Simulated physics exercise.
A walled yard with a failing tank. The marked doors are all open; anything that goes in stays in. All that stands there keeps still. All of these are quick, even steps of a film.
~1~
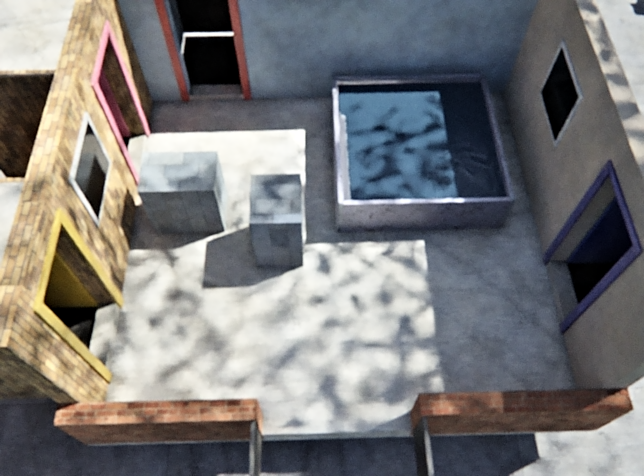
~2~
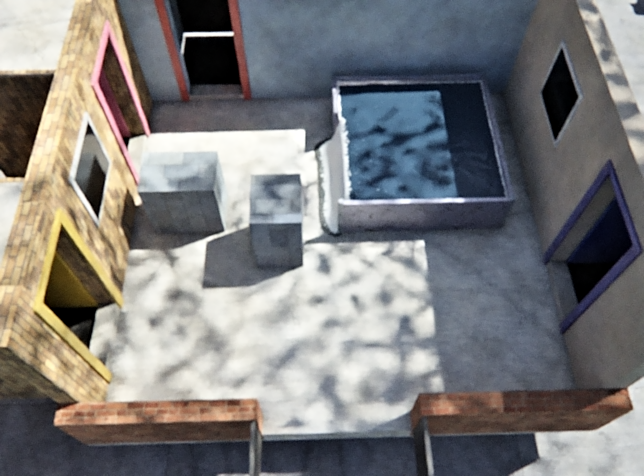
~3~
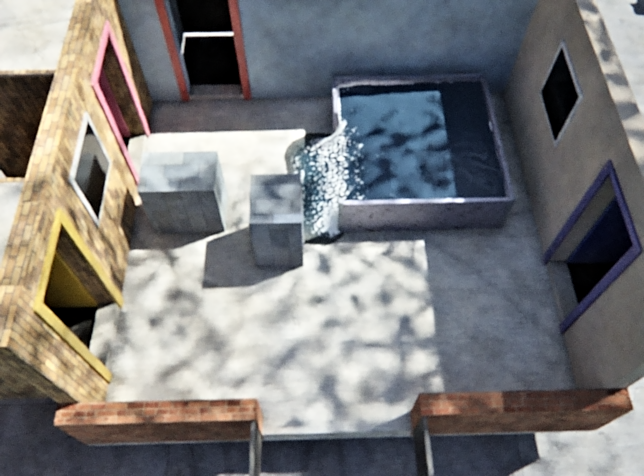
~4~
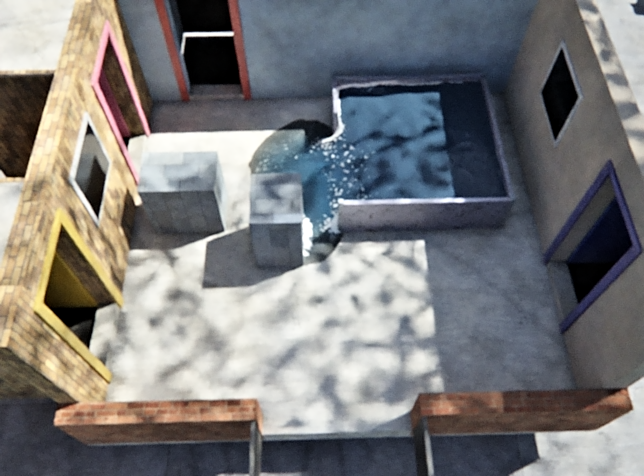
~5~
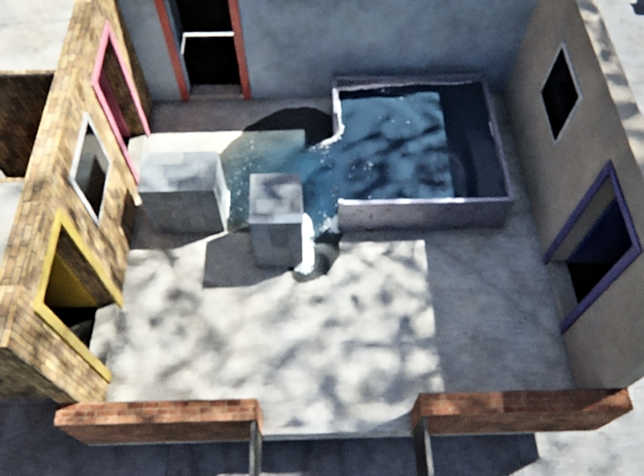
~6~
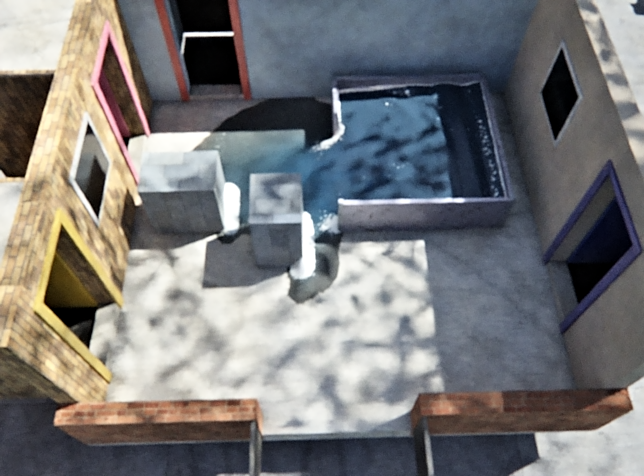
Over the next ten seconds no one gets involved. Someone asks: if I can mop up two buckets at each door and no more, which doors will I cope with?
The red door: Too much for you; the pink door: Too much for you; the blue door: You will cope; the yellow door: You will cope.
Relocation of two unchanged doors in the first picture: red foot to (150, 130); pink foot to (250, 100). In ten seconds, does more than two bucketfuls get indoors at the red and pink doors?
I'd say the red door overflows, while the pink door overflows.
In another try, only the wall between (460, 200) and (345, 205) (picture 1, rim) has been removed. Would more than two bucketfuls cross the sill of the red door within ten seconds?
As I read it, the red door remains below the limit.
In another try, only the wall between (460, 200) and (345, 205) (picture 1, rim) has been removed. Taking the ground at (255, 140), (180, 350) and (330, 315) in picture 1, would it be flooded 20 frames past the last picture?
So: Spared, then wetted, then wetted.
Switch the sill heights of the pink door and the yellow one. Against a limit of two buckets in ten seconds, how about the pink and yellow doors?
I'd say pink door gets too much while yellow door gets too much.
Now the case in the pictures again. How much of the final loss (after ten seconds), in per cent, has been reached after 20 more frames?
Around 45 percent.
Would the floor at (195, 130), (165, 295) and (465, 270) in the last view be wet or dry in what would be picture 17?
Result, as listed: Wetted / wetted / not wetted.
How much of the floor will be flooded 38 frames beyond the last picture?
That works out at 75 %.
A moment on, water covers 40 % of the floor; the red door wet at the sill, nothing in, the pink door over two buckets in, the blue door not reached, the yellow door not reached.
Next, water covers 65 % of the floor; the red door wet at the sill, nothing in, the pink door far over two buckets in, the blue door not reached, the yellow door wet at the sill, nothing in.
Then, water covers 70 % of the floor; the red door over two buckets in, the pink door far over two buckets in, the blue door not reached, the yellow door wet at the sill, nothing in.
Later, water covers 75 % of the floor; the red door far over two buckets in, the pink door far over two buckets in, the blue door wet at the sill, nothing in, the yellow door wet at the sill, nothing in.
In the end, water covers 95 % of the floor; the red door far over two buckets in, the pink door far over two buckets in, the blue door wet at the sill, nothing in, the yellow door wet at the sill, nothing in.
